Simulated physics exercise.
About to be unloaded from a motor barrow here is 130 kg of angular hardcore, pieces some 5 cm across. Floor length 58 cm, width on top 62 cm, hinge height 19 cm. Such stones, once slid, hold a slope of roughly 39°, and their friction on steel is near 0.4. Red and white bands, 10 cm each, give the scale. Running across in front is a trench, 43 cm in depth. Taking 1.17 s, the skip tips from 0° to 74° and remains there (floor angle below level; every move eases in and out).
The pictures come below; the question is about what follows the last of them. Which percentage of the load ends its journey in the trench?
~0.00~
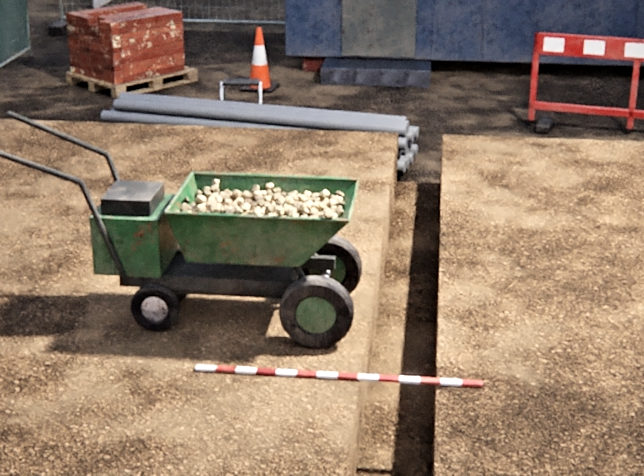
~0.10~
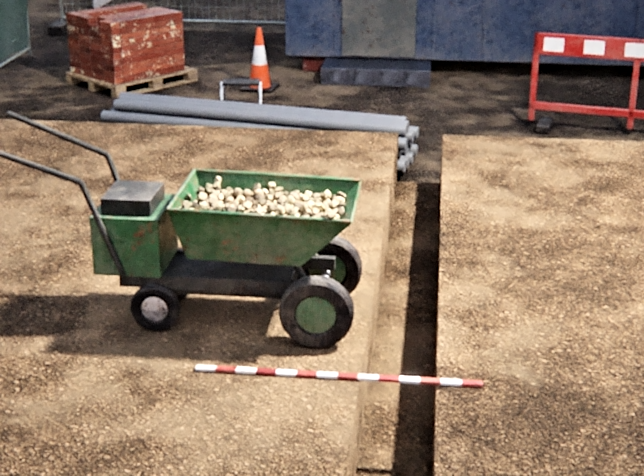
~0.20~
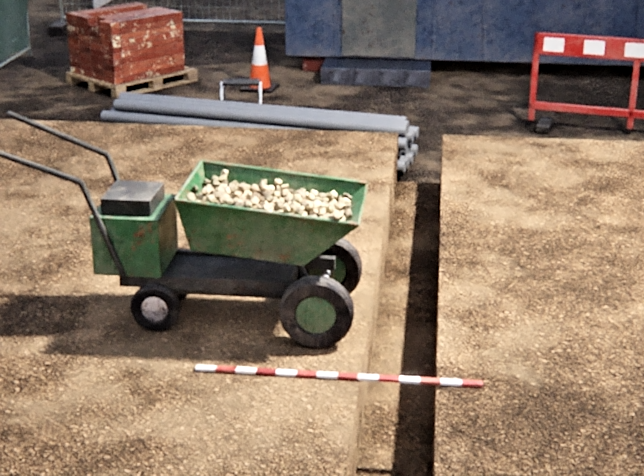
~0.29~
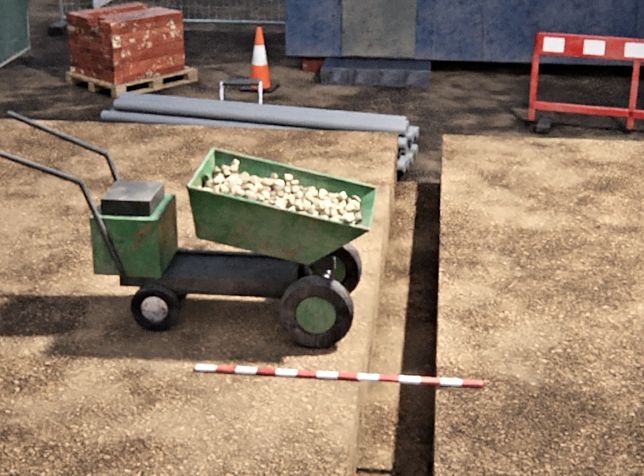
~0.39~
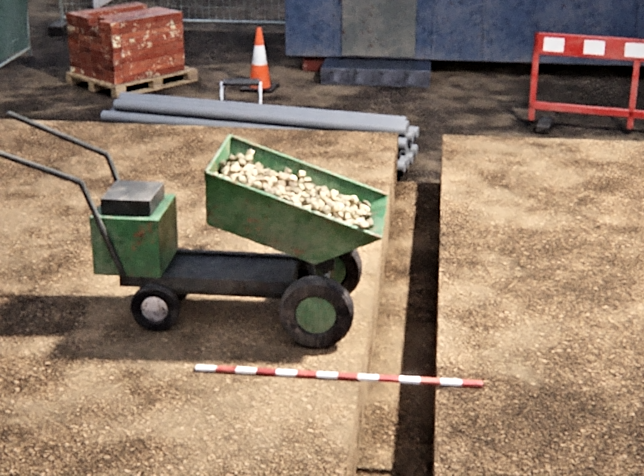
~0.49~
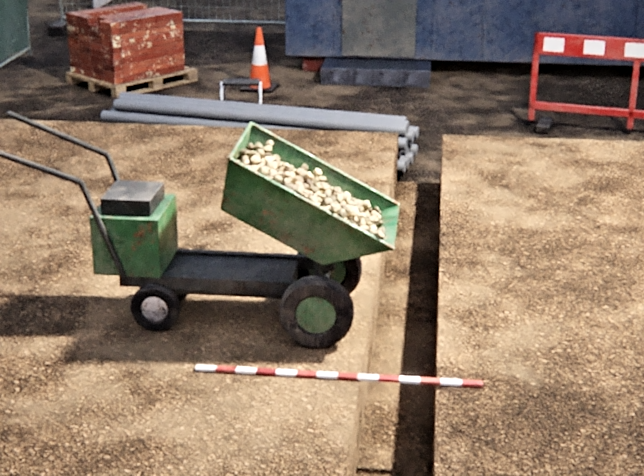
Roughly 36 per cent.
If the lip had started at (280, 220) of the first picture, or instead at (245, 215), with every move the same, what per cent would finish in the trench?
Roughly 100 in a hundred, then 70 in a hundred.
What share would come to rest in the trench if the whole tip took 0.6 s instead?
Around 20 per cent would end in the trench.
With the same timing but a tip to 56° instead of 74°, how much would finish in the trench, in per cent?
The trench would hold about 15% of it.
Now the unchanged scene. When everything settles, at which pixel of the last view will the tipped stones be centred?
I'd put it close to (460, 326).
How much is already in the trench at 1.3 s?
By that point it's something like 5 in a hundred.
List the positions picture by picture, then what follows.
The skip is at 0°, its lip at (349, 221); the top of the load is at (263, 195), in the first picture.
Lip at (351, 222), floor tilted 1°, highest stones at (259, 194); the stones move at 0.2 m/s on average, in the second picture.
Lip at (359, 225), floor tilted 6°, highest stones at (238, 186); the stones move at 0.5 m/s on average, in the third picture.
The skip is at 12°, its lip at (369, 230); the top of the load is at (235, 176); the stones move at 0.7 m/s on average, in the fourth picture.
The skip is at 19°, its lip at (381, 238); the top of the load is at (241, 162); the stones move at 0.8 m/s on average, in the fifth picture.
The skip is at 28°, its lip at (394, 249); the top of the load is at (257, 152); the stones move at 0.9 m/s on average, in the sixth picture.
After 0.9 s the floor is at 63°; 100 % in the skip; the foremost stones are at (427, 279).
After 1.3 s the floor is at 74°; 55 % in the skip, 4 % in the trench, 41 % past the trench; the foremost stones are at (513, 328).
After 1.6 s the floor is at 74°; 19 % in the skip, 14 % in the trench, 67 % past the trench; the foremost stones are at (608, 322).
After 3.6 s the floor is at 74°; 0 % in the skip, 36 % in the trench, 64 % past the trench; the foremost stones are at (638, 315).
